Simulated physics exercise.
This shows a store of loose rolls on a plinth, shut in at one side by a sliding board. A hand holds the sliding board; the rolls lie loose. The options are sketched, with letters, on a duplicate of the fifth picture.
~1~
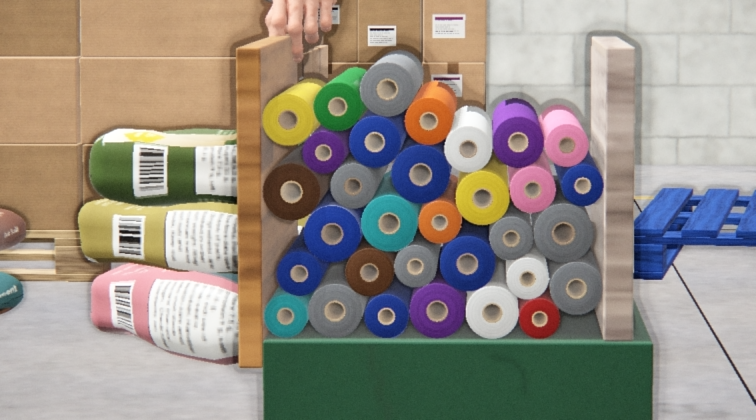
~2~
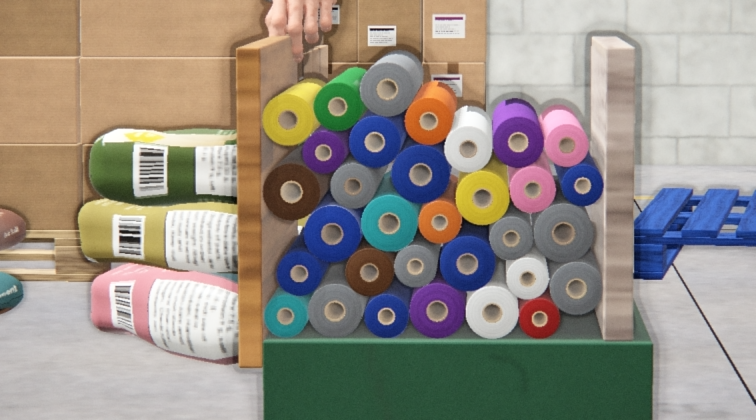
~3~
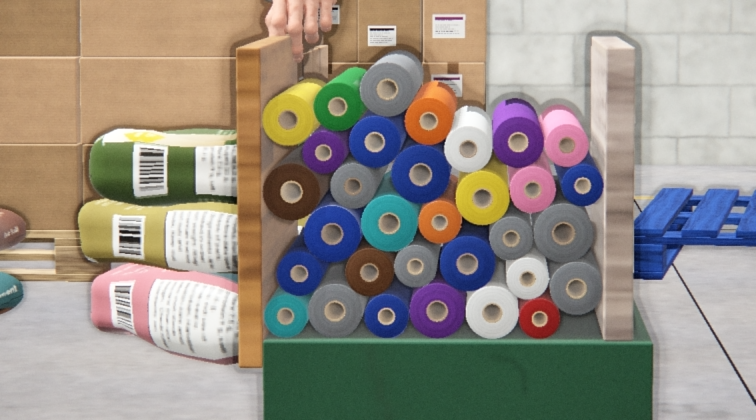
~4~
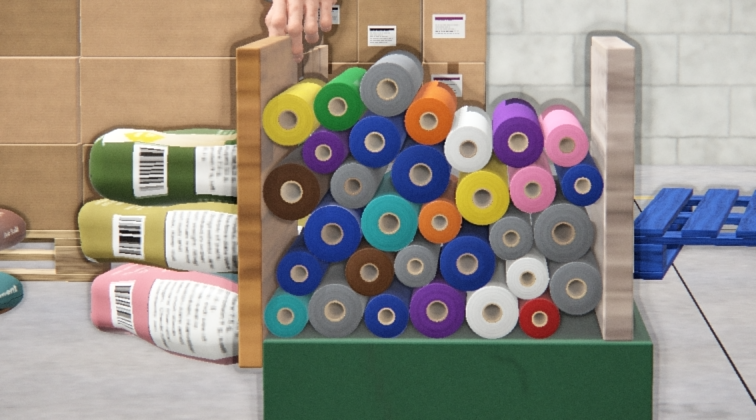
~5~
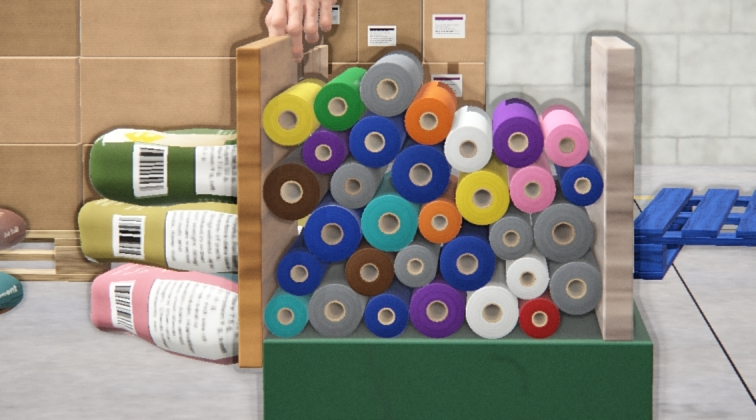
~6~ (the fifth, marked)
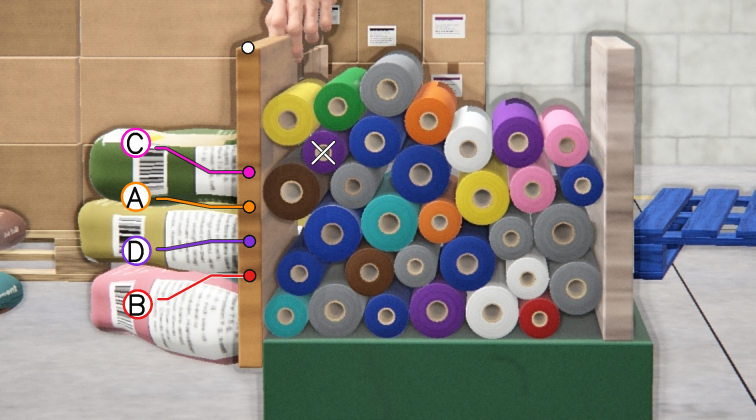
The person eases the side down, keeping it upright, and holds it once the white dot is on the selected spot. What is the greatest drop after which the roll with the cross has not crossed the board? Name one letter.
It can be let down to D.
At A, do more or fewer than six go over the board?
At A, fewer than six.
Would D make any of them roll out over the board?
At D: Yes.
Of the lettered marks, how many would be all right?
Three of them.
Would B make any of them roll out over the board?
Yes, at B.
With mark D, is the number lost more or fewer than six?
Fewer than six.
On the marked copy, A at (249, 206); B at (249, 276); C at (249, 172); D at (249, 241); the cross at (323, 153); the white dot at (248, 48).
Following D. Soon after the start, top of the board (262, 135).
Later, top of the board (263, 234).
In the end, top of the board (263, 240), one out over the board, the crossed one still inside.
As for the rest, A keeps the crossed one inside; B lets the crossed one out; C keeps the crossed one inside.
